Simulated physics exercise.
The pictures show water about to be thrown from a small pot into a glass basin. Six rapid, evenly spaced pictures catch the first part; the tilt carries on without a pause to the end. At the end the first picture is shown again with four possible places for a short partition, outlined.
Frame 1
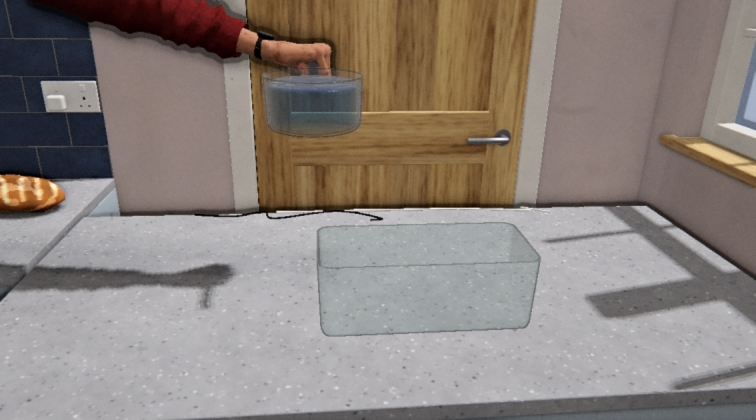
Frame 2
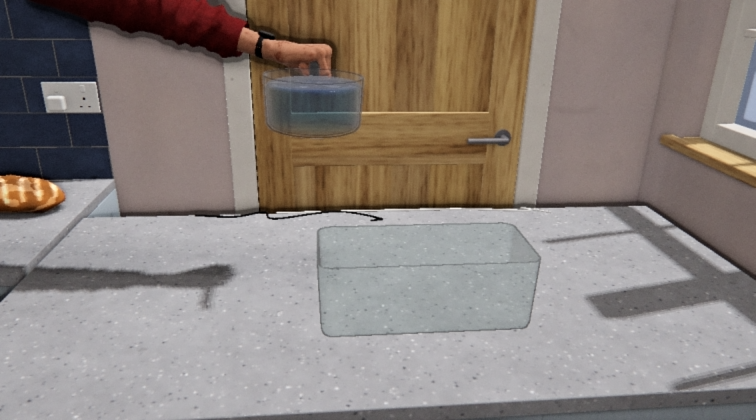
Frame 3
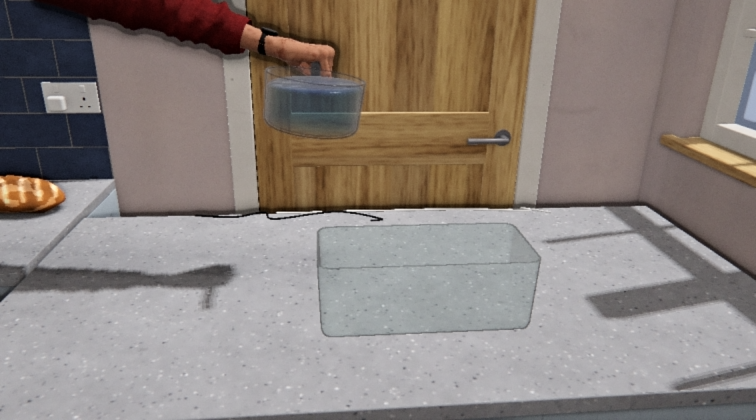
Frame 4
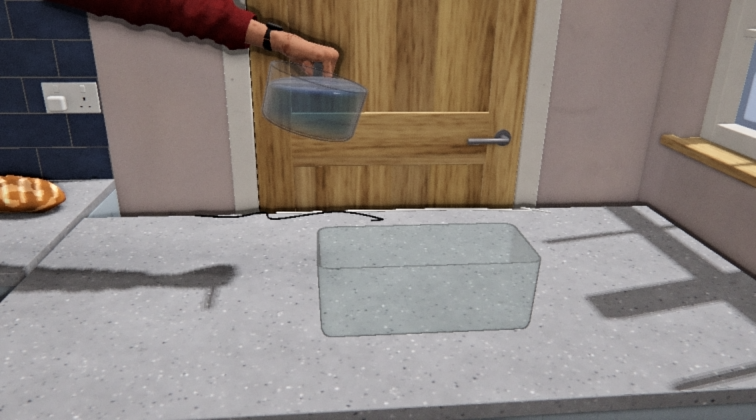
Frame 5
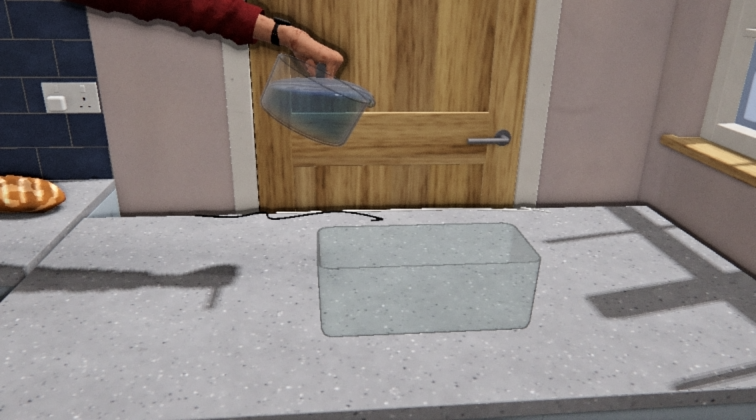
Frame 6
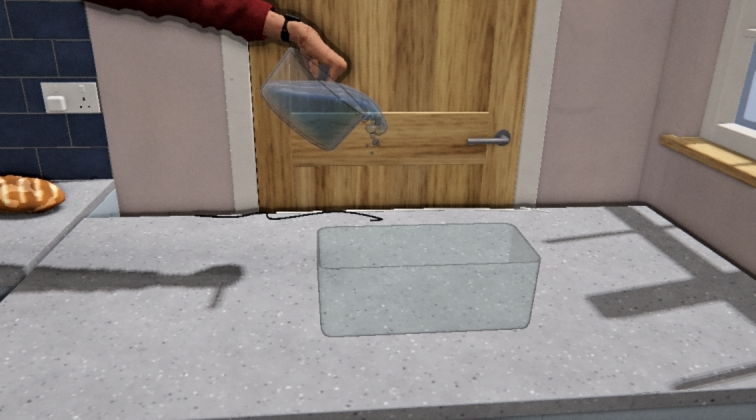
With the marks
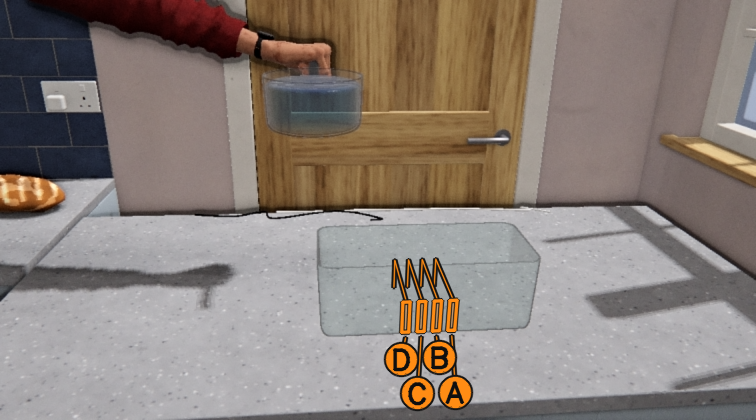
The video shows a hand in a red sleeve holding a clear container of water above and left of an empty glass basin on a counter, then tilting it rightward until water runs over its lip.
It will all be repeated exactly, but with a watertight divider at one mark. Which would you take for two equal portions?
Go for C.
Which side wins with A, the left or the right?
More ends on the left.
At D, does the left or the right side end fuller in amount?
The right one.
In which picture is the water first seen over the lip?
In picture 5.
On the marked copy, A at (451, 335); B at (436, 336); C at (421, 337); D at (405, 337).
If A is chosen, about 93 % ends left of the wall and 5 % right of it; 3 % is lost outside.
If B is chosen, about 77 % ends left of the wall and 18 % right of it; 5 % is lost outside.
If C is chosen, about 49 % ends left of the wall and 47 % right of it; 3 % is lost outside.
If D is chosen, about 31 % ends left of the wall and 67 % right of it.
